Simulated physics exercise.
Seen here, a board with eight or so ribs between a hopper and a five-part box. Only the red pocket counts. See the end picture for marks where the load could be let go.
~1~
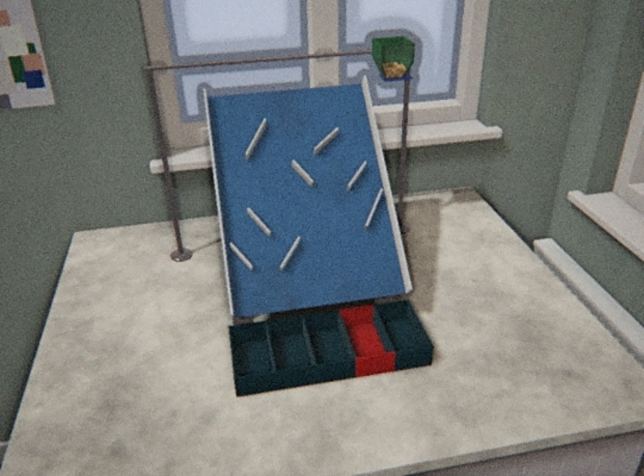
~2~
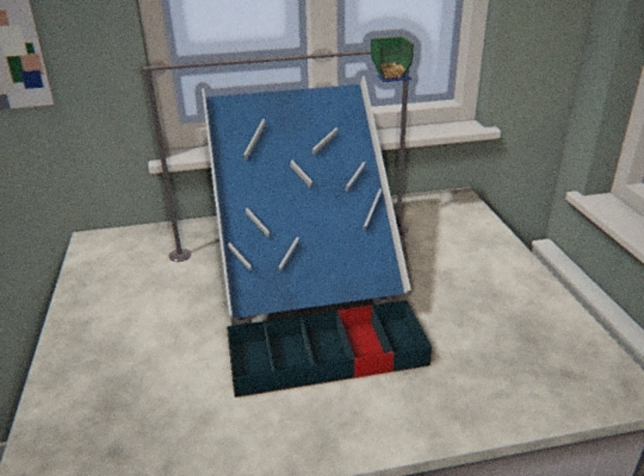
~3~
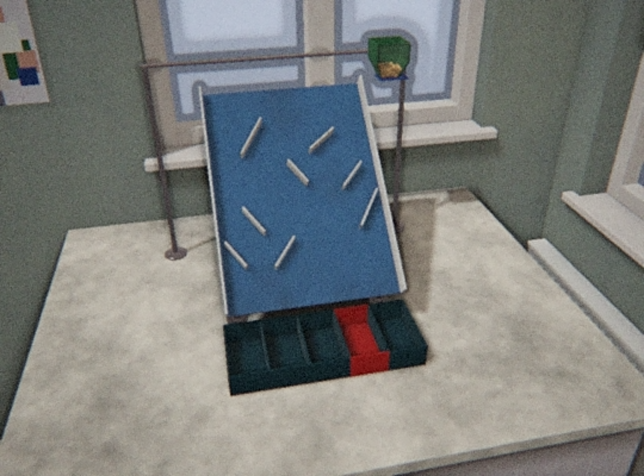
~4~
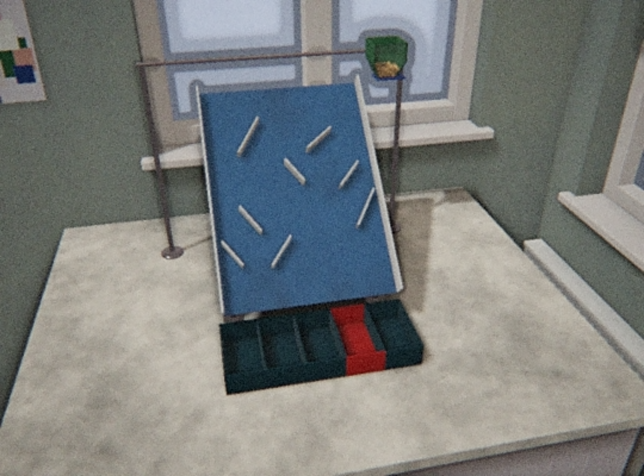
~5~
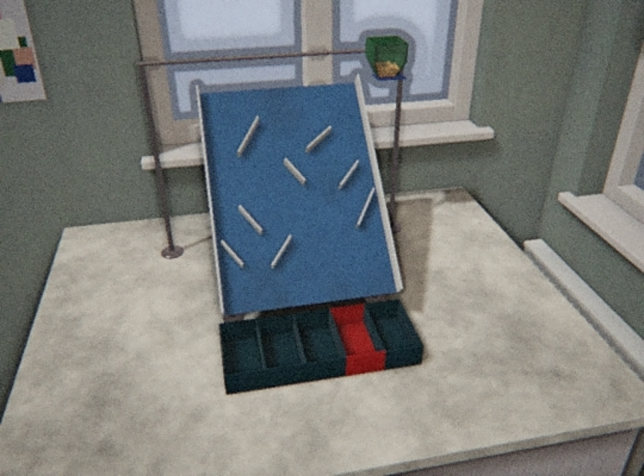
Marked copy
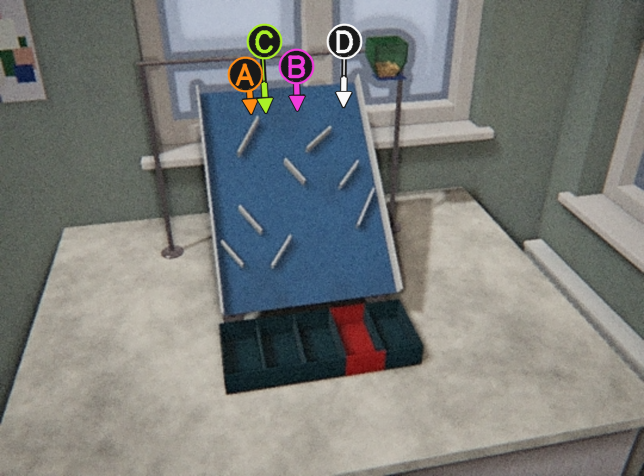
On a pale tabletop by a window, a ribbed blue board stands still below a green hopper.
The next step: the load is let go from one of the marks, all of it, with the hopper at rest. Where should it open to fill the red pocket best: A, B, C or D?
I would pick mark B.
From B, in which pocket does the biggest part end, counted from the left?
It is the fourth one.
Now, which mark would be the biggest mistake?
Mark A.
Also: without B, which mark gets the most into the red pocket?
D it is.
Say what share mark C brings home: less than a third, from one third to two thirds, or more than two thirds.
It is less than a third.
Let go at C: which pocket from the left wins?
The first.
On the marked copy, mark A meets the board at (250, 108); mark B meets the board at (297, 105); mark C meets the board at (265, 107); mark D meets the board at (343, 101).
With A, a stray few in the red pocket, nearly all in other pockets.
With B, about two thirds in the red pocket, about a quarter in other pockets, a small part held on the board.
With C, a small part in the red pocket, most in other pockets.
With D, about a third in the red pocket, about two thirds in other pockets.
